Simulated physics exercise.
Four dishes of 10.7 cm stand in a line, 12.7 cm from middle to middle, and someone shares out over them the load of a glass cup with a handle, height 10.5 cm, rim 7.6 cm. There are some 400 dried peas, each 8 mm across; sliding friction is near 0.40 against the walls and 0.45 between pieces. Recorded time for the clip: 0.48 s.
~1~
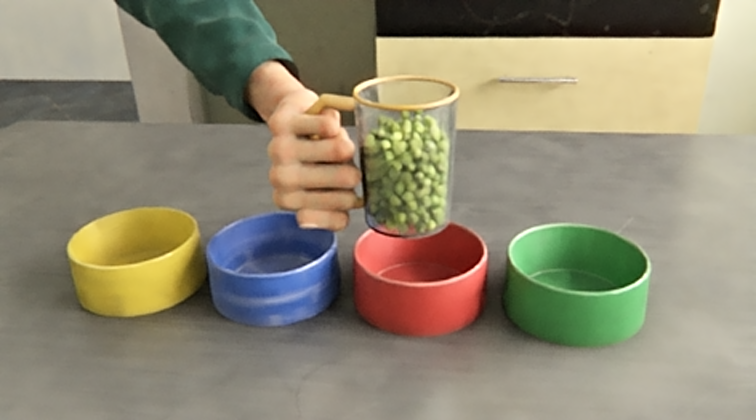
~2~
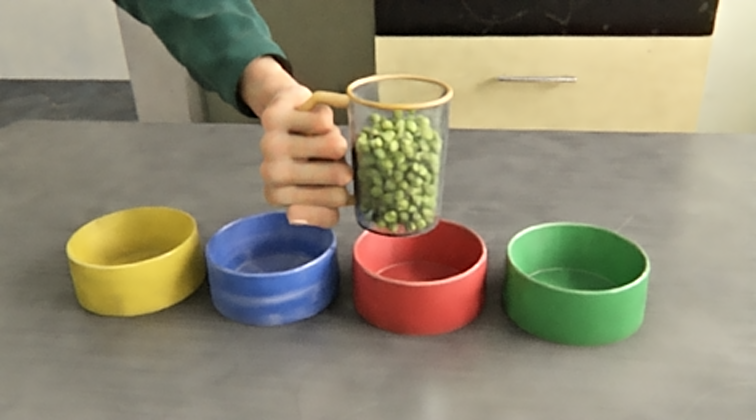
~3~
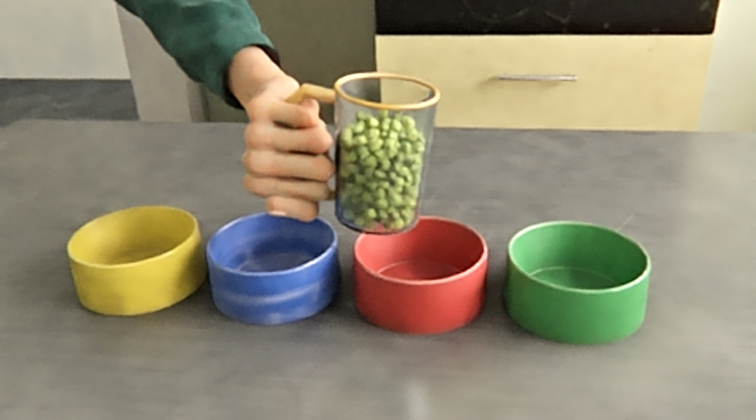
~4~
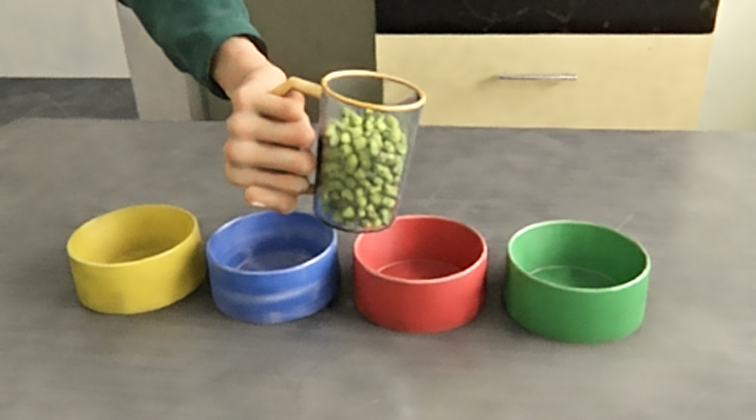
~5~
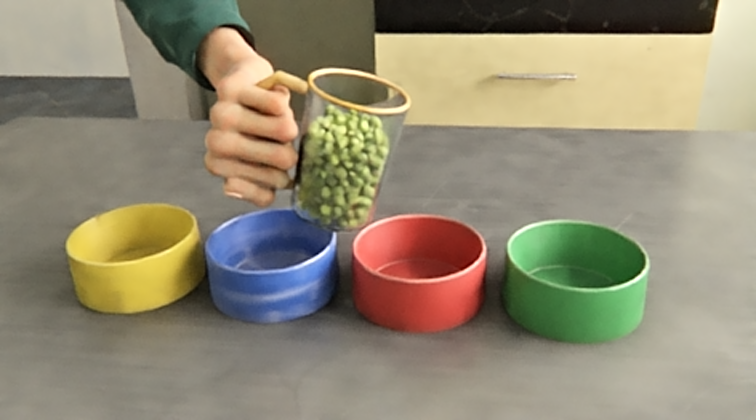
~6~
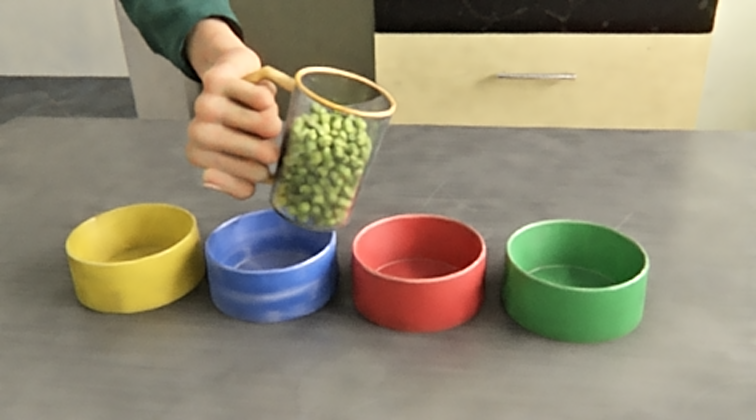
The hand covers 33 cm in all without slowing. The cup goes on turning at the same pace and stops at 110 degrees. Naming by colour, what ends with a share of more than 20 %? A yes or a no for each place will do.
Red dish - no; blue dish - no; green dish - no; yellow dish - yes; counter - no.
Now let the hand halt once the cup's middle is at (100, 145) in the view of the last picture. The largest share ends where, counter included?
Counter.
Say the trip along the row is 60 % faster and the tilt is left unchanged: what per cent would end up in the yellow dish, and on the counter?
Yellow: 100; counter: 0.
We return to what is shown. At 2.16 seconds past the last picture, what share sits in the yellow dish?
I'd say close to 55 per cent at that point.
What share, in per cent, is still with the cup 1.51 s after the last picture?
100 per cent.
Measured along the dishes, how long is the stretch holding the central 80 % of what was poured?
About 6 cm.
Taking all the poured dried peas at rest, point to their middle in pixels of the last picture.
Roughly (134, 256).
Then, 0.90 s after the last picture, tilt 62 degrees; cup holds 100 %.
Then, 1.51 s after the last picture, tilt 90 degrees; cup holds 100 %.
Then, 2.16 s after the last picture, tilt 110 degrees; cup holds 45 %, yellow 55 %.
In the end, red 0 %, blue 0 %, green 0 %, yellow 100 %, counter 0 %.
